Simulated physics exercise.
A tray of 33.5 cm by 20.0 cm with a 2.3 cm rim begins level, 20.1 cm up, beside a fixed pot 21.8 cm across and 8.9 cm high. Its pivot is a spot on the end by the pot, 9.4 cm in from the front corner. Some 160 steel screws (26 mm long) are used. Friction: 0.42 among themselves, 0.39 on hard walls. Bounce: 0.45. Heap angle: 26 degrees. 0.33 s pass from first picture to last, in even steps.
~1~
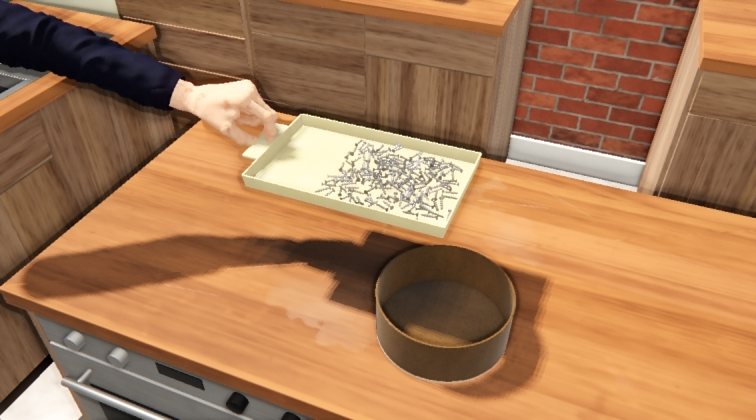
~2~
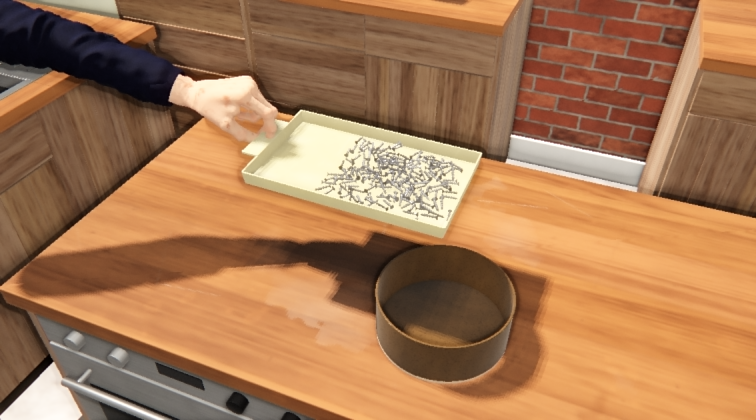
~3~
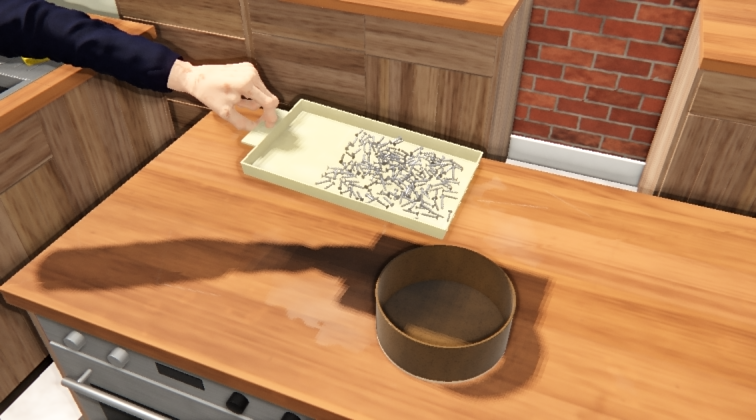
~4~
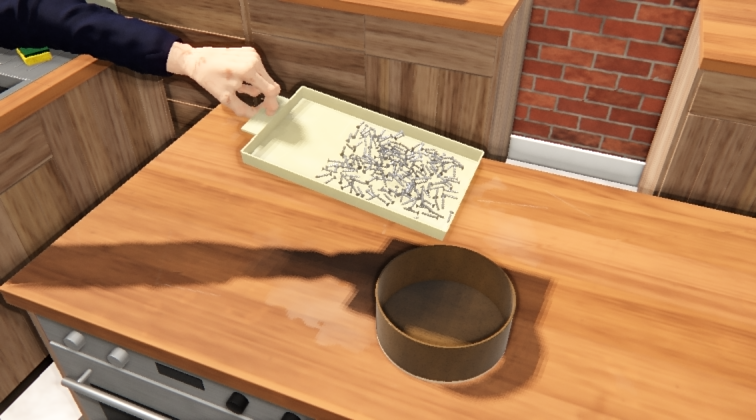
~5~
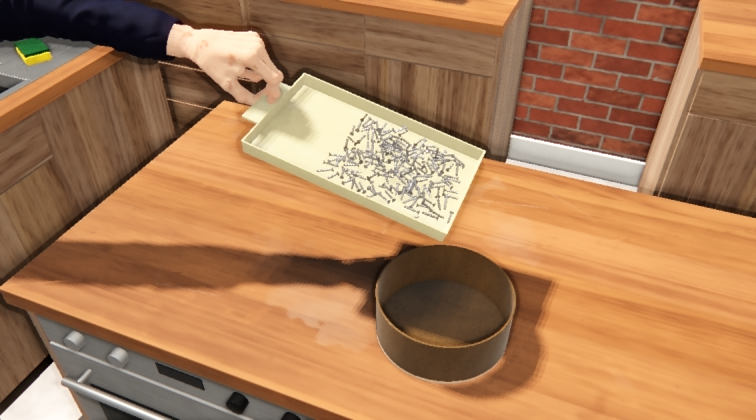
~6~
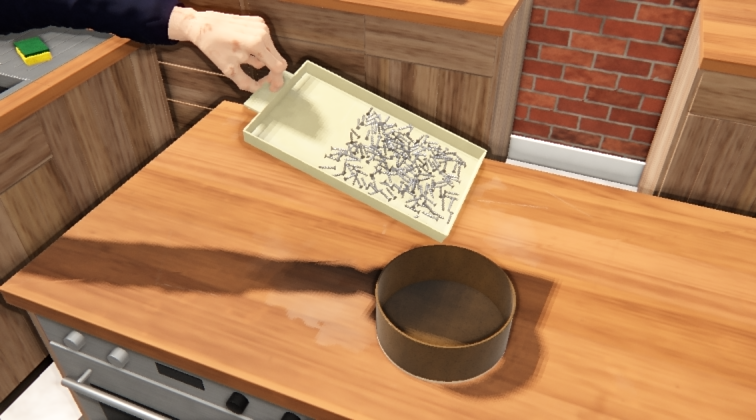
The footage shows a hand at the left end of a pale tray of small metal screws steadily raising that end above a wooden counter, while the screws stay heaped near the right side and a round brown pot sits still.
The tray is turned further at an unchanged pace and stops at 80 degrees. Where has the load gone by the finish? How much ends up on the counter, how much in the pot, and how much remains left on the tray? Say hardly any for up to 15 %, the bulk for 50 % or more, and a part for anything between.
By place: Counter hardly any, pot the bulk, tray a part.
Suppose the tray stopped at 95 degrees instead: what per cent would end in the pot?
I'd expect some 85 per cent in the pot.
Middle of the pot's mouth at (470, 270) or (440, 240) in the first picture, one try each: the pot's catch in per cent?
Close to 70 in a hundred, then close to 30 in a hundred.
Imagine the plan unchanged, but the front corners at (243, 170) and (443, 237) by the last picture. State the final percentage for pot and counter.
That works out as pot 65 and counter 10.
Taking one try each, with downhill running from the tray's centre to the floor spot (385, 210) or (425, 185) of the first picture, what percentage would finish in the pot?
I'd put it at about 70 per cent for the first tilt and about 25 per cent for the second.
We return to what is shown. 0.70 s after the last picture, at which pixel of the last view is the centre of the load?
By then the middle of the load sits around (455, 203).
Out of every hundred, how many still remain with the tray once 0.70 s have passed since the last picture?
I'd say close to 95 per cent.
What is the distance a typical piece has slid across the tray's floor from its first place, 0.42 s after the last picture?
Displacement on the tray: Roughly 8 cm.
Then, 0.42 s after the last picture, tilt 48 degrees; the tray holds 100 %, the pot 0 %.
Then, 0.70 s after the last picture, tilt 68 degrees; the tray holds 95 %, the pot 0 %.
Then, 1.08 s after the last picture, tilt 80 degrees; the tray holds 60 %, the pot 30 %.
In the end, counter 5 %, pot 65 %, tray 30 %.
